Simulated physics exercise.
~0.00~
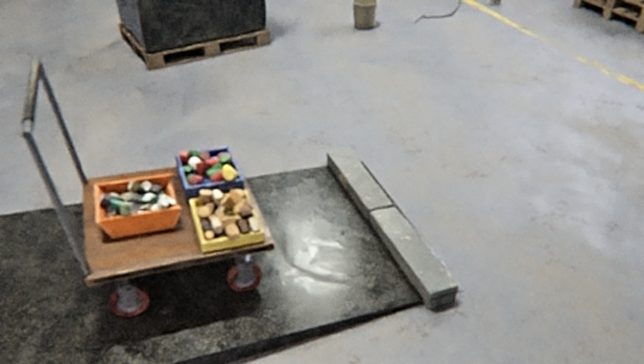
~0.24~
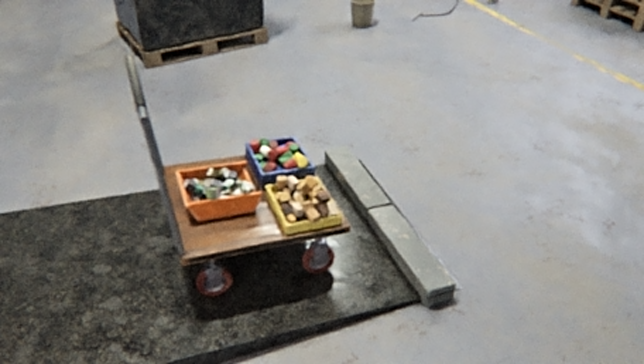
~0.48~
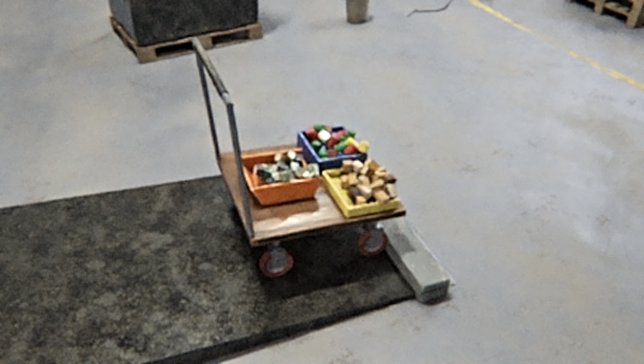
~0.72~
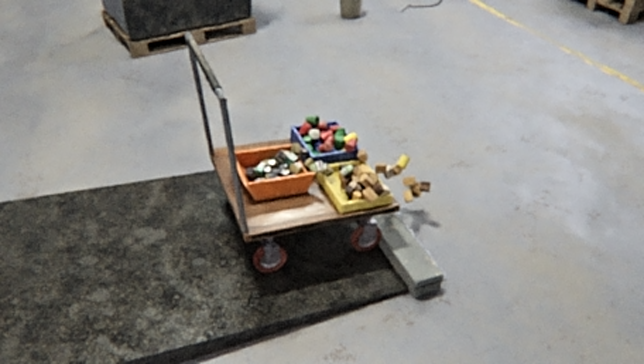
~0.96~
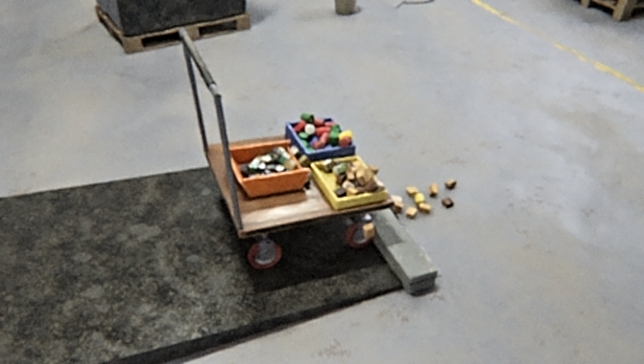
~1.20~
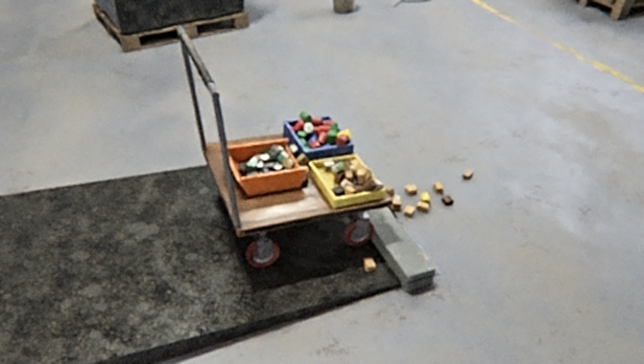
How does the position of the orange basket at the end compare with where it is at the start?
At the end the orange basket is well to the right of where it starts and a little higher in view, still on the trolley, which now stands at the grey kerb.
We see a trolley carrying orange, blue and yellow baskets of small pieces roll right along a dark ramp and stop against a grey kerb. Several wooden blocks spill from the yellow basket and end up scattered around the kerb, while most pieces stay in the baskets.
